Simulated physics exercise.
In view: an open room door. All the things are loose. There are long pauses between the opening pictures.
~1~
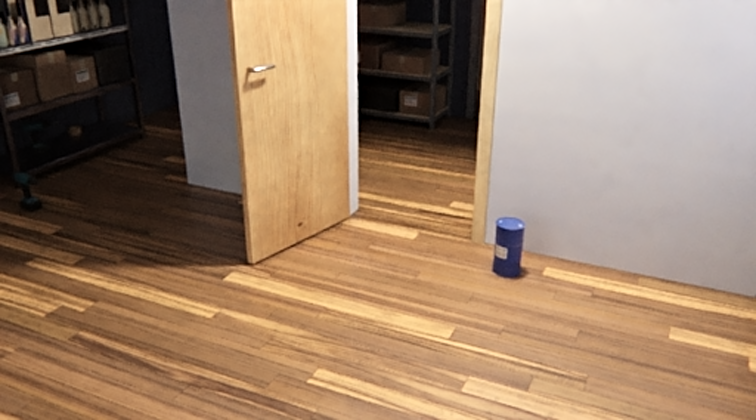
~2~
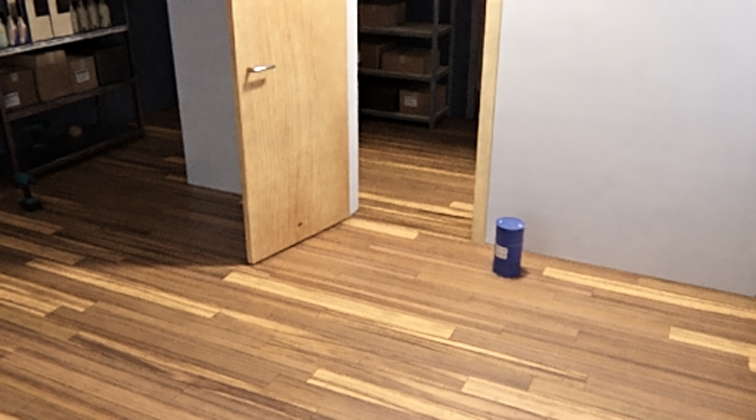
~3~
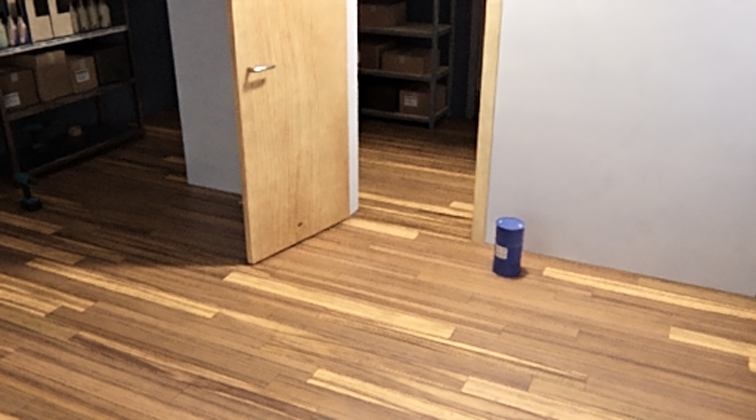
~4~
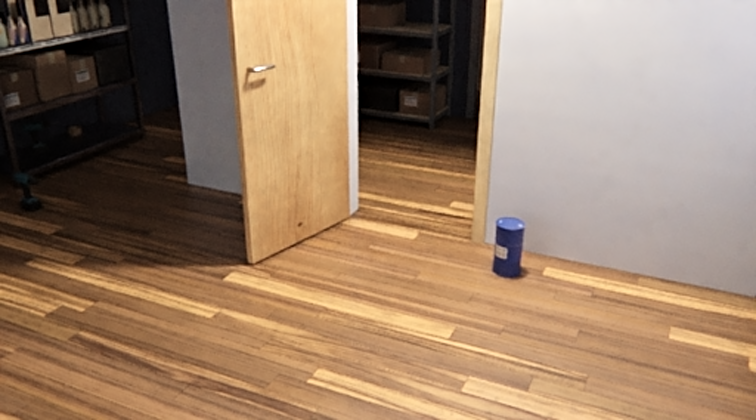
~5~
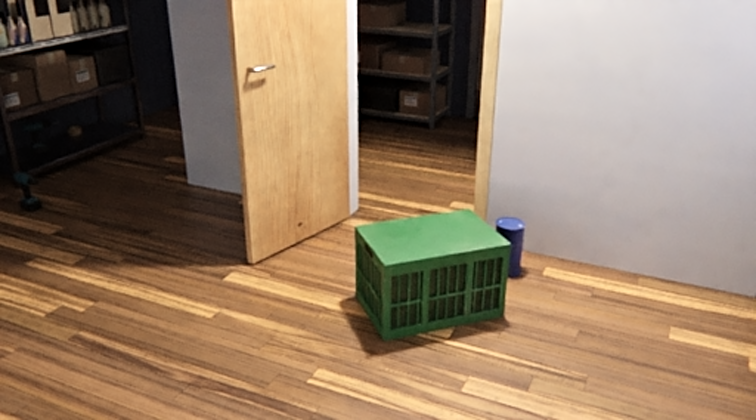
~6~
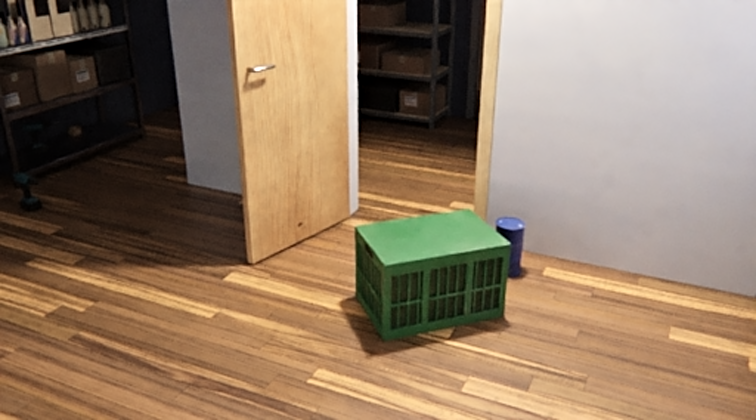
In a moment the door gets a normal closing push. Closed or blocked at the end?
In the end the door closes.
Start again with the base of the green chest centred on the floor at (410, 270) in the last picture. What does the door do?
Then it is blocked.
Then, 0.80 s past the last view, open by 68°.
Then, 1.30 s past the last view, open by 27°.
Finally, open by 0°; both still in place. Final places as the last picture's camera would see them, green chest near (429, 271).
